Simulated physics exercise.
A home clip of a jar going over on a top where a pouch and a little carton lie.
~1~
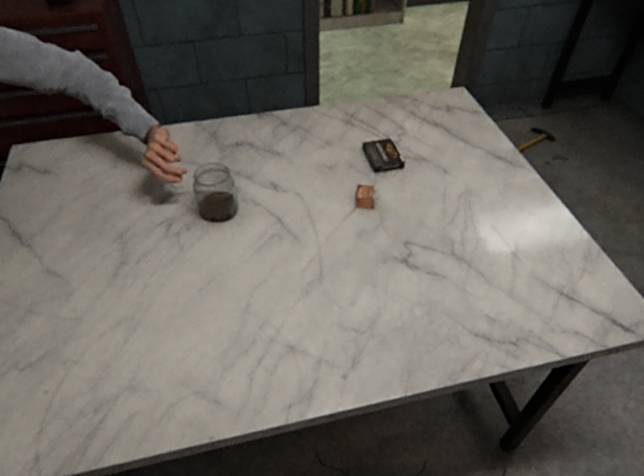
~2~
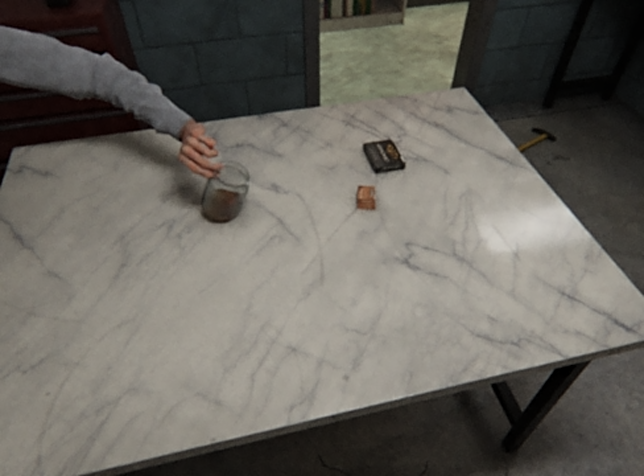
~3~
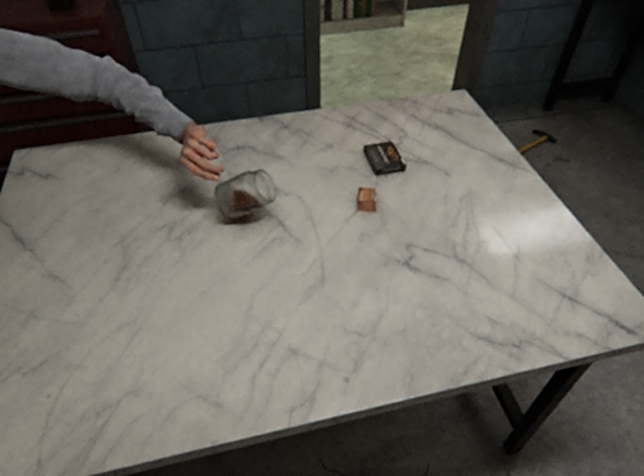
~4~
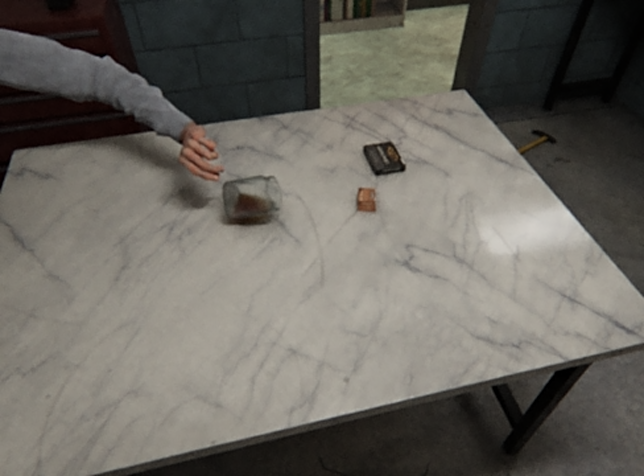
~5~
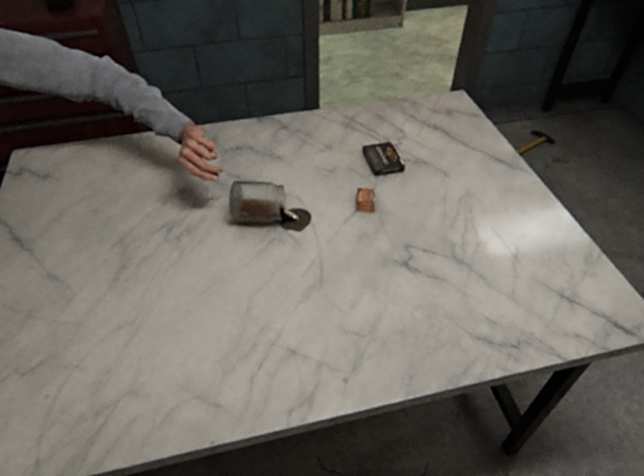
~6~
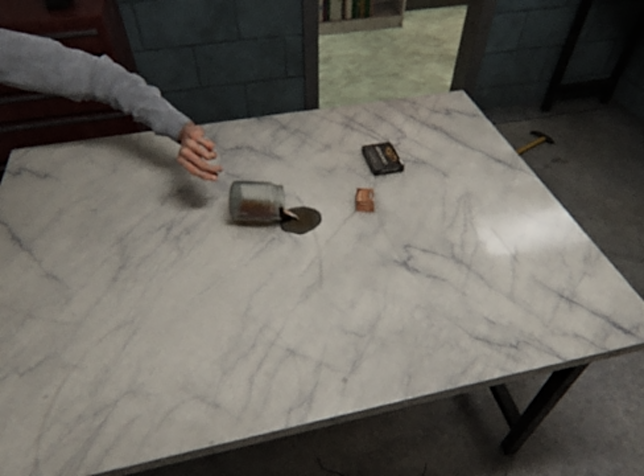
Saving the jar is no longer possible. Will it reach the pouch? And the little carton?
The pouch is missed by the spill, and as for the little carton, it is caught by the spill.
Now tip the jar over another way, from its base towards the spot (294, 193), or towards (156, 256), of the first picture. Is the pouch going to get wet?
Toward the first point it is caught by the spill; toward the second it avoids the spill.
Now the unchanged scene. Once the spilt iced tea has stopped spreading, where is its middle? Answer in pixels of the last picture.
The centre settles near (351, 224) in the last view.
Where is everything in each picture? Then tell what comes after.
In the first picture, it stands upright; jar (216, 191) nearly empty; pouch (384, 151); little carton (366, 194).
In the second picture, it is being nudged; jar (227, 189) tipped 20°.
In the third picture, it is falling; jar (247, 193) tipped 60°; little carton (367, 197).
In the fourth picture, it is falling; jar (254, 197) tipped 70°; pouch (385, 154).
In the fifth picture, it is down; jar (260, 202) tipped 85°; a puddle starts at (297, 220).
In the sixth picture, it is down; jar (259, 202) tipped 85°; a puddle starts at (301, 220); pouch (383, 155); little carton (366, 197).
Next, the puddle covers about as much as a saucer; the pouch is clear of it; the little carton is in it.
After that, the puddle covers about as much as a plate; the pouch is clear of it; the little carton is in it.
Finally, the puddle covers about as much as a plate; the pouch is clear of it; the little carton is in it.
